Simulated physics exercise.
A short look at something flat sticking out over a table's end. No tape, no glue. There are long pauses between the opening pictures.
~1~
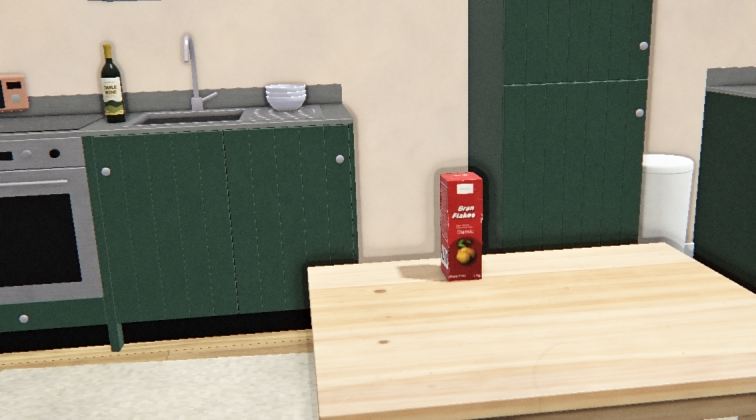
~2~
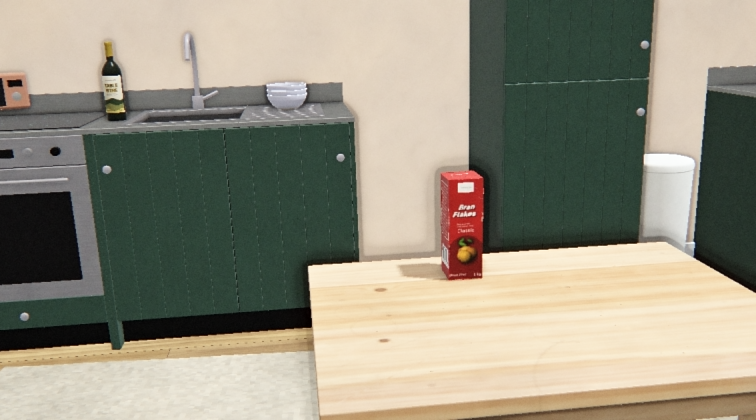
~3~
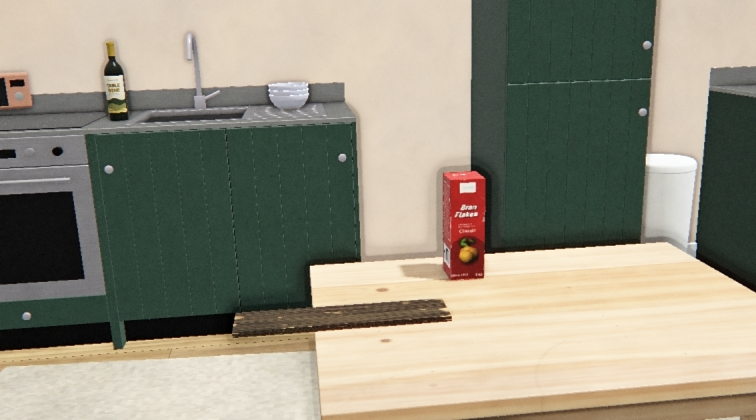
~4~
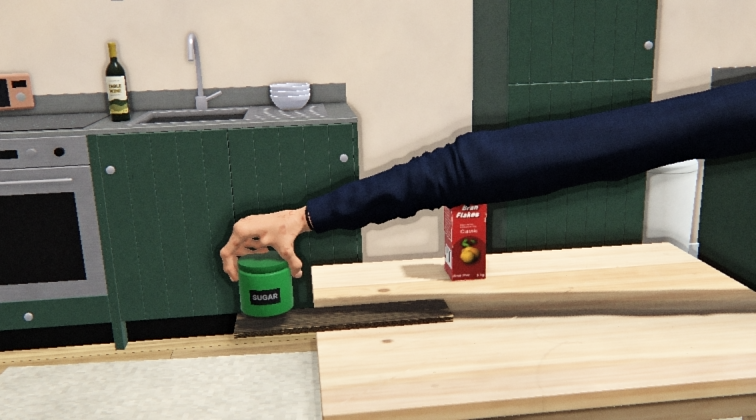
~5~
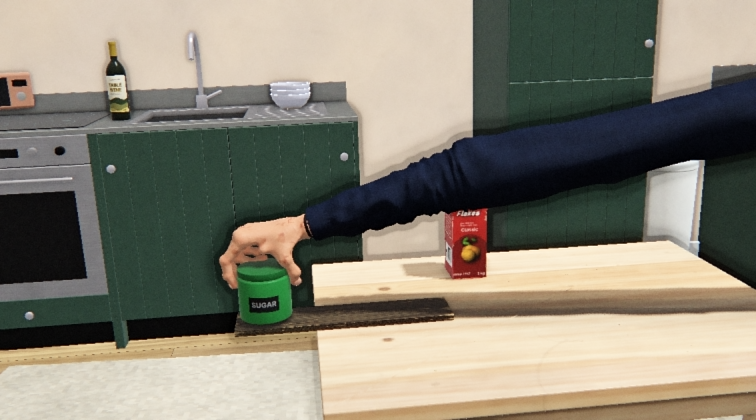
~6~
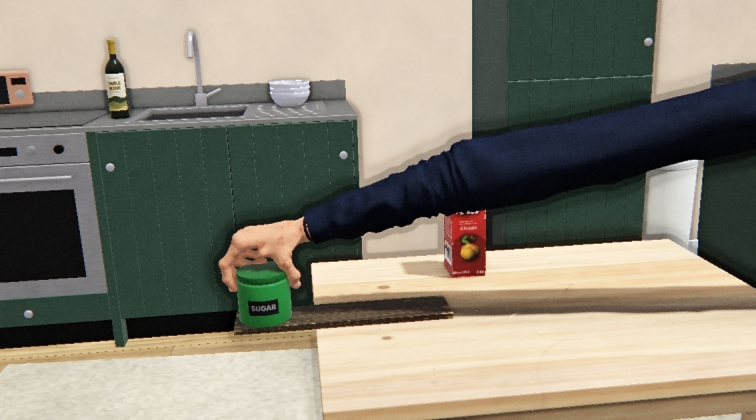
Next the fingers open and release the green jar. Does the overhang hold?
In the end the plank goes over.
Then, 0.50 s past the last view, black plank and green jar now down on the floor or falling.
Then, 0.70 s past the last view, things are still on the move.
Then, 0.90 s past the last view, as before.
Finally, down on the floor or falling, black plank and green jar; red carton still in place. The plank comes down.
